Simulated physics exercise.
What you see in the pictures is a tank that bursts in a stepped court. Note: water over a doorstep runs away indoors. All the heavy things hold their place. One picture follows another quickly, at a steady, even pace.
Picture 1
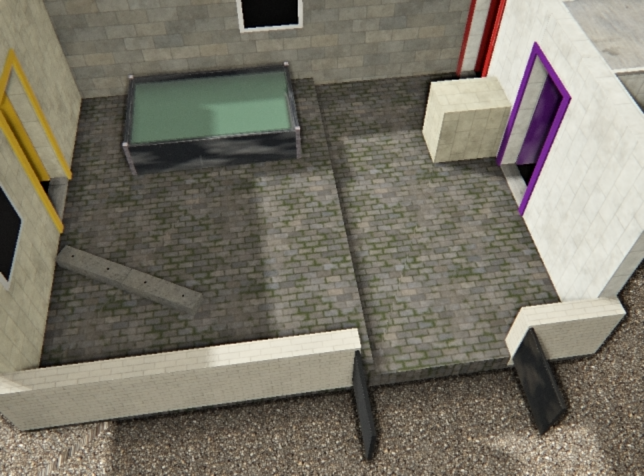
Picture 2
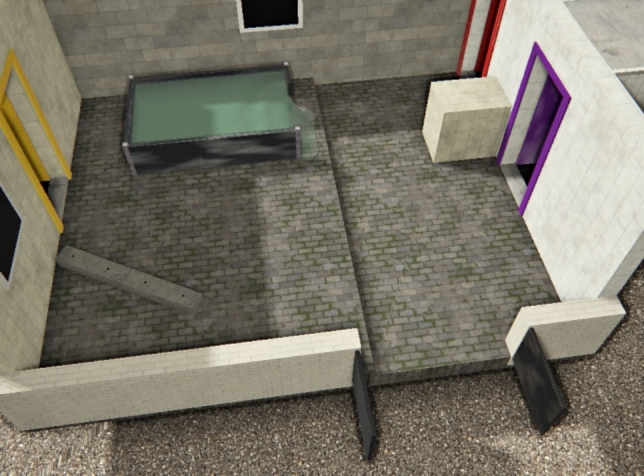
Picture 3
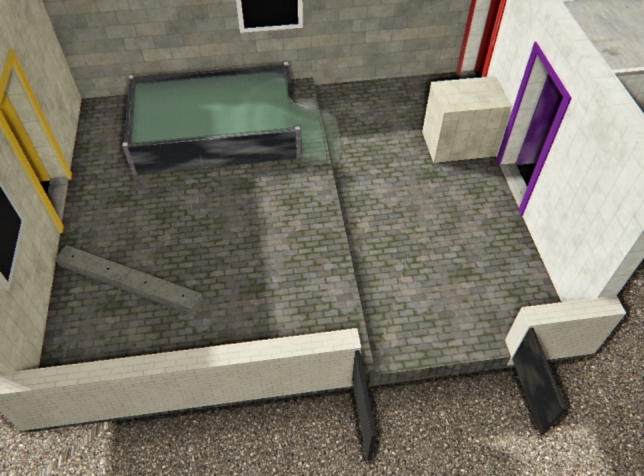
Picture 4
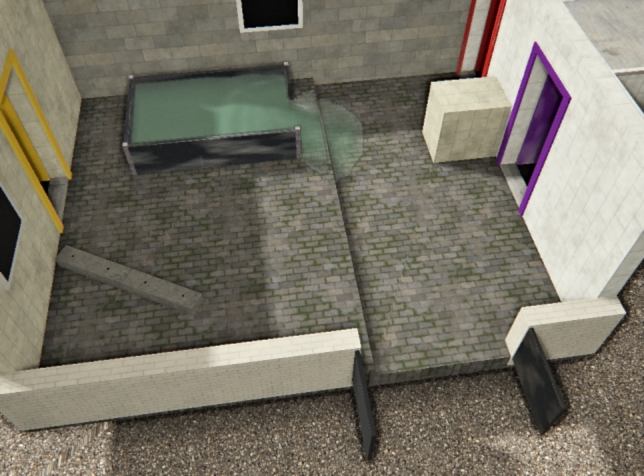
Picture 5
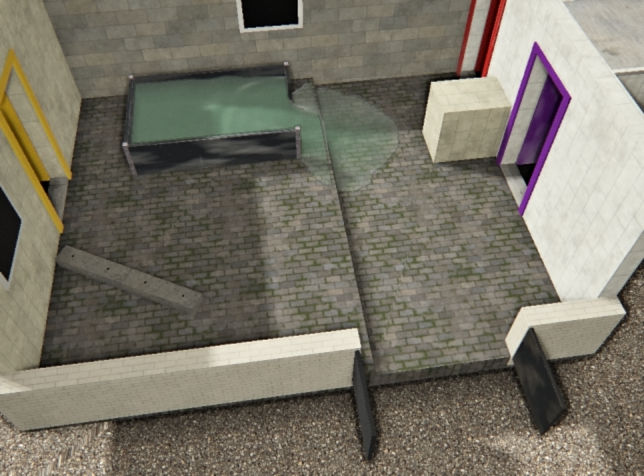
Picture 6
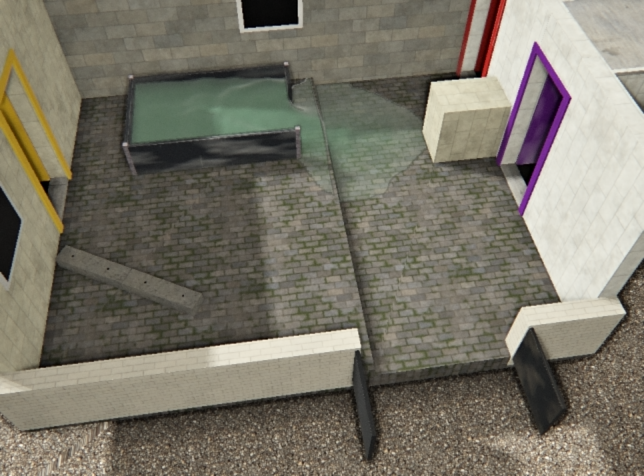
To begin with, greenish water lies still in a raised rectangular tank at the back left of a stepped, stone-paved courtyard. Water then pours out of the tank's right end, spreads over the paving and crosses the step, thinning as it fans rightward to the pale block.
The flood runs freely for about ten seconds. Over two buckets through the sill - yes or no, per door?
Purple door - yes, yellow door - no, red door - yes.
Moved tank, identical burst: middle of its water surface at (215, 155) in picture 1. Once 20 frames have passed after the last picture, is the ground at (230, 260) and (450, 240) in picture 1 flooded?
Taking both places in turn, they end up unaffected and inundated.
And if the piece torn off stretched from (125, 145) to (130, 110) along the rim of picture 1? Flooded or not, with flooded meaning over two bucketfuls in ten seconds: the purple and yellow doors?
As I see it, the purple door stays short of it and the yellow door tops the mark.
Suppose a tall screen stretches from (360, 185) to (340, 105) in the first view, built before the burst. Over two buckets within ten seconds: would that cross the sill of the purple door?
Purple door: Spared.
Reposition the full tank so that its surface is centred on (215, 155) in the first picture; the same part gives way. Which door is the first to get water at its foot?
Answer: The purple-painted one.
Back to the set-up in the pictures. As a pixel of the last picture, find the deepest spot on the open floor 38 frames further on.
I'd point to about (317, 85).
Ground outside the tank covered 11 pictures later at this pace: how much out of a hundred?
My estimate is roughly 30 percent.
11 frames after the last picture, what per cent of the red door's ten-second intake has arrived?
It should be near 10 percent of the ten-second total.
A moment on, water covers 20 % of the floor; the purple door not reached, the yellow door not reached, the red door wet at the sill, nothing in.
Next, water covers 30 % of the floor; the purple door under two buckets in, the yellow door not reached, the red door under two buckets in.
Then, water covers 40 % of the floor; the purple door over two buckets in, the yellow door not reached, the red door over two buckets in.
Later, water covers 45 % of the floor; the purple door over two buckets in, the yellow door not reached, the red door far over two buckets in.
In the end, water covers 45 % of the floor; the purple door over two buckets in, the yellow door not reached, the red door far over two buckets in.
